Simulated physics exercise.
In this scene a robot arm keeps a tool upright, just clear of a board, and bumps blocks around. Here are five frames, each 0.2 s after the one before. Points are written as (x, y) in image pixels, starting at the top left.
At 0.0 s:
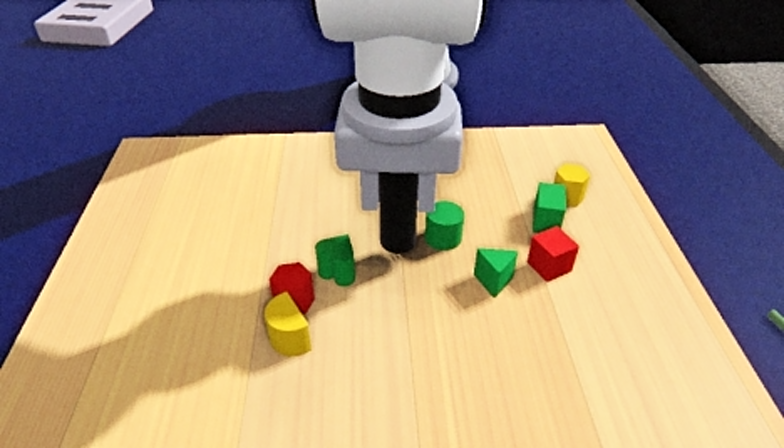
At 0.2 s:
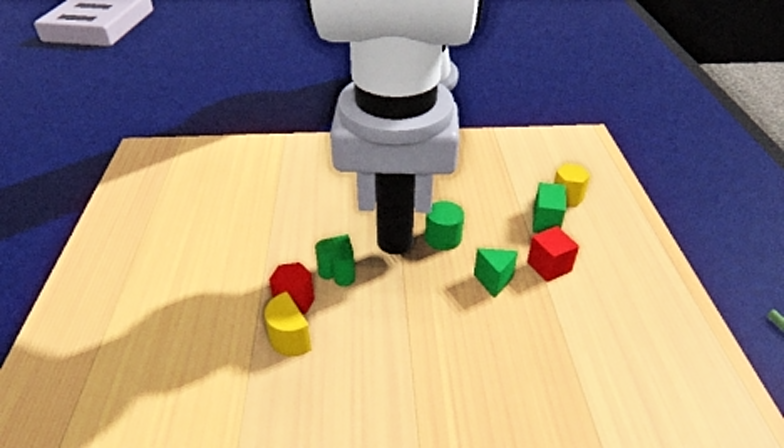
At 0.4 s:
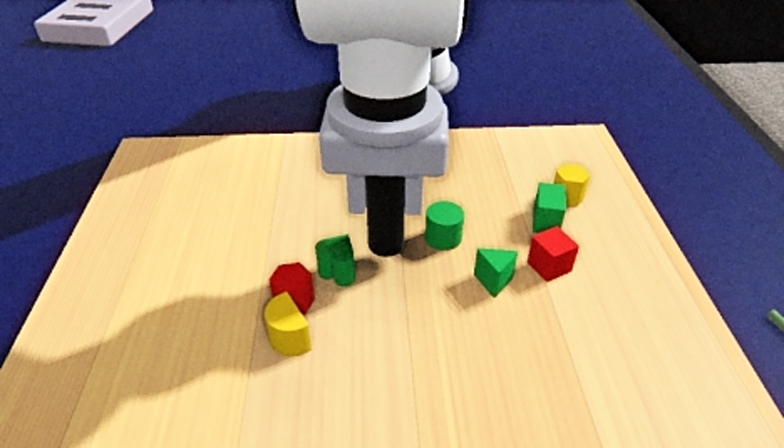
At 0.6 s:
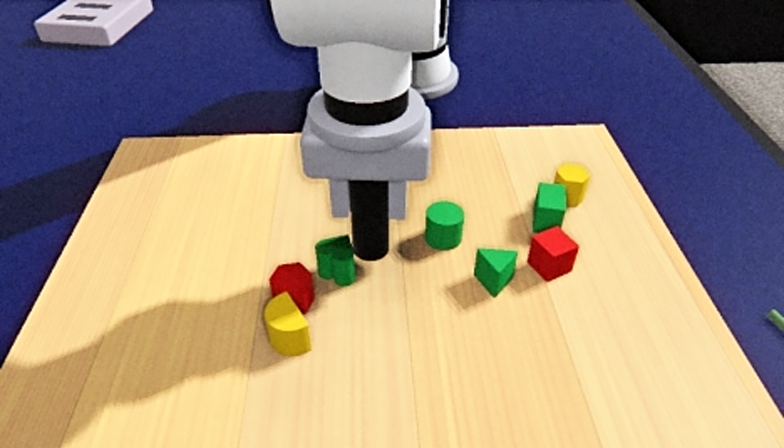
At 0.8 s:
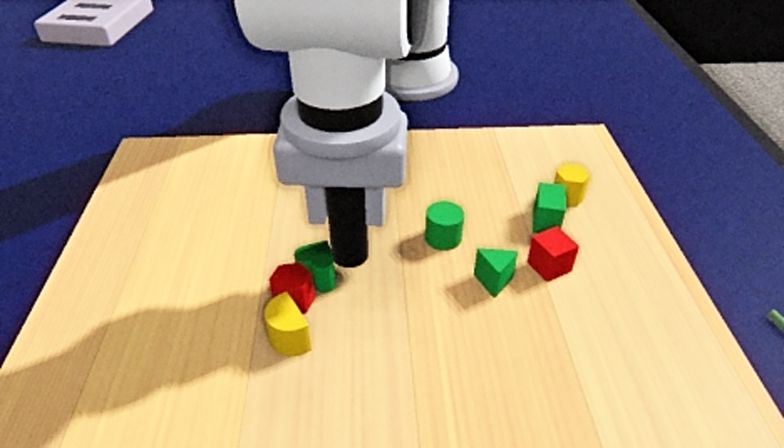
In the video, a robot arm with a black tool moves left just above a wooden board scattered with red, green and yellow blocks, then nudges a green block leftward toward a neighbouring red one while the other blocks stay still.
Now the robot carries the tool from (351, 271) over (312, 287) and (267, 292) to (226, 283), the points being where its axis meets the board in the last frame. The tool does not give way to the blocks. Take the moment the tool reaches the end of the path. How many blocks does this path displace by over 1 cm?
By the end, two blocks will have moved.
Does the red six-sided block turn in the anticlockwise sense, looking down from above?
That would be a yes.
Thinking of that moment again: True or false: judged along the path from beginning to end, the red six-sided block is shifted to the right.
Answer: False.
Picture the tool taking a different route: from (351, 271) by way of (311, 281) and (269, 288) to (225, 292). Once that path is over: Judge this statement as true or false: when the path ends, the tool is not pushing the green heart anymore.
False
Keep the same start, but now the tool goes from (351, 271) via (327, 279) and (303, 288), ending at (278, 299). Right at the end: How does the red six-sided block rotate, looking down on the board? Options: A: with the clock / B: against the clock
The answer is B.
What follows on the original path. One third of the way, tool at (310, 272); yellow half-round block at (282, 316); red six-sided block at (254, 289), turned 20° anticlockwise; green heart at (272, 264).
Two thirds of the way, tool at (264, 277); yellow half-round block at (282, 316); red six-sided block at (231, 300), turned 45° anticlockwise; green heart at (224, 271).
At the end, tool at (222, 268); yellow half-round block at (282, 316); red six-sided block at (231, 300), turned 45° anticlockwise; green heart at (182, 268), turned 20° anticlockwise.
